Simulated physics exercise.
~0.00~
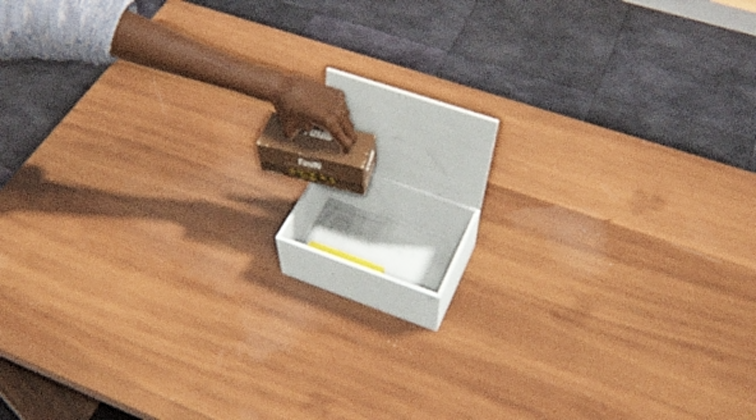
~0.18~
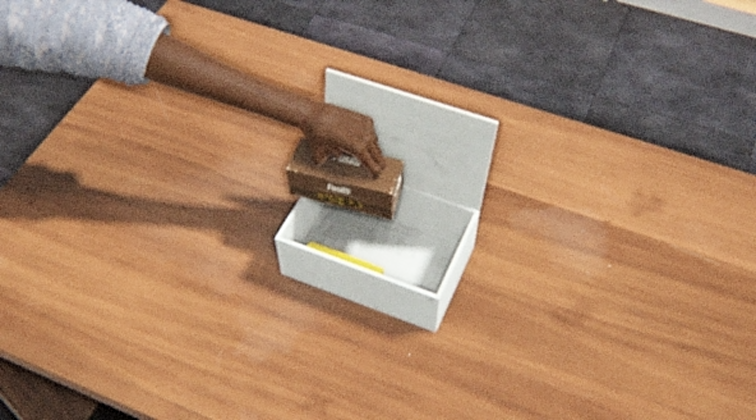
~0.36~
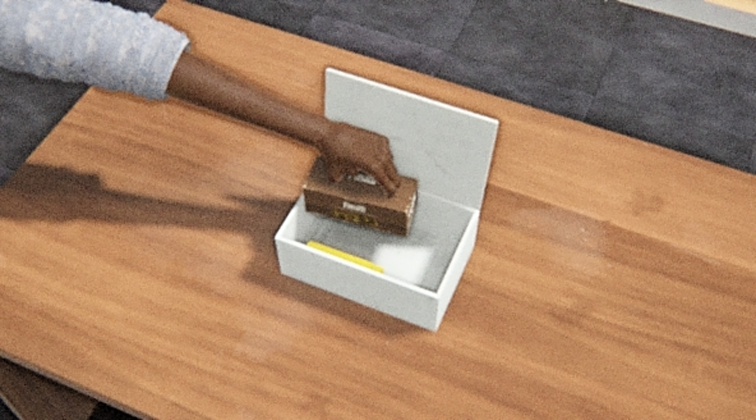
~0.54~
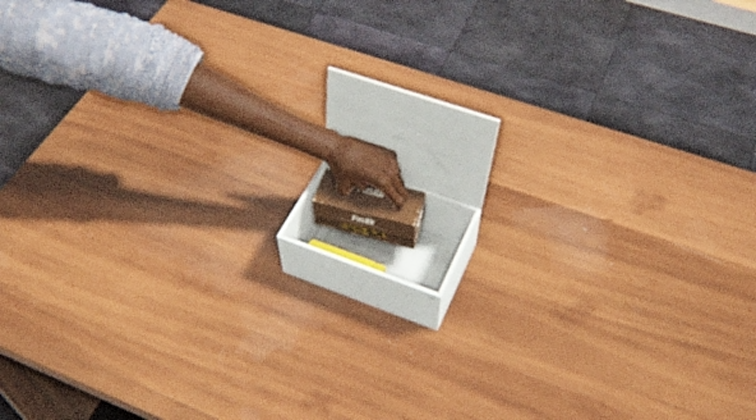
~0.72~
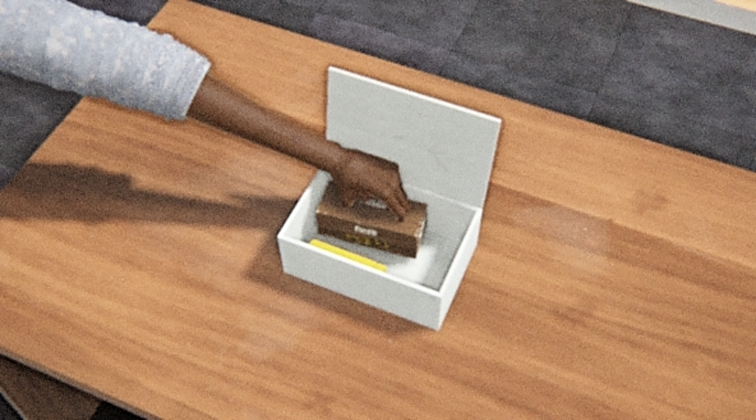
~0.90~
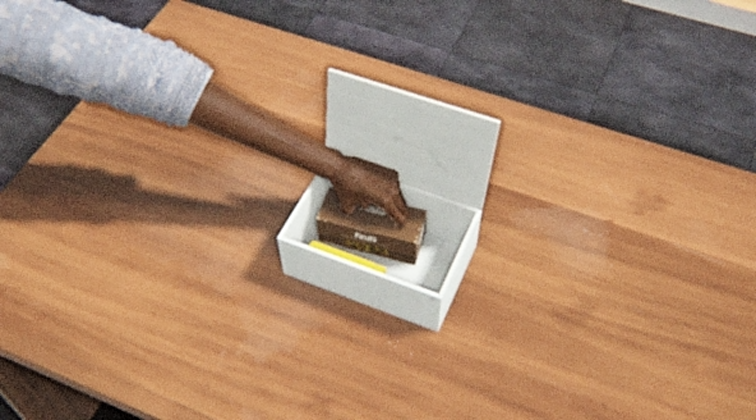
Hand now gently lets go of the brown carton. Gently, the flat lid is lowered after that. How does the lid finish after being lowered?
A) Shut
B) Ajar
Shut.
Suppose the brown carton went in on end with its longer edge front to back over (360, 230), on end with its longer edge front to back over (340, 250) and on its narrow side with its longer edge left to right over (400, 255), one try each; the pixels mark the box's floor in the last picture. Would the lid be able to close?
In the first case it will not close; in the second case it is held up; in the third case it closes.
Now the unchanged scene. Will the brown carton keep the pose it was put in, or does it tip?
Result: The brown carton remains as it was set.
By 2.10 s, lid starting down.
By 2.50 s, lid 57° above the rim.
By 2.70 s, lid 39° above the rim.
By 3.00 s, lid 5° above the rim.
When it is over (3.5 s), lid shut; both as before. End places, in pixels of the last picture, brown carton near (372, 226).
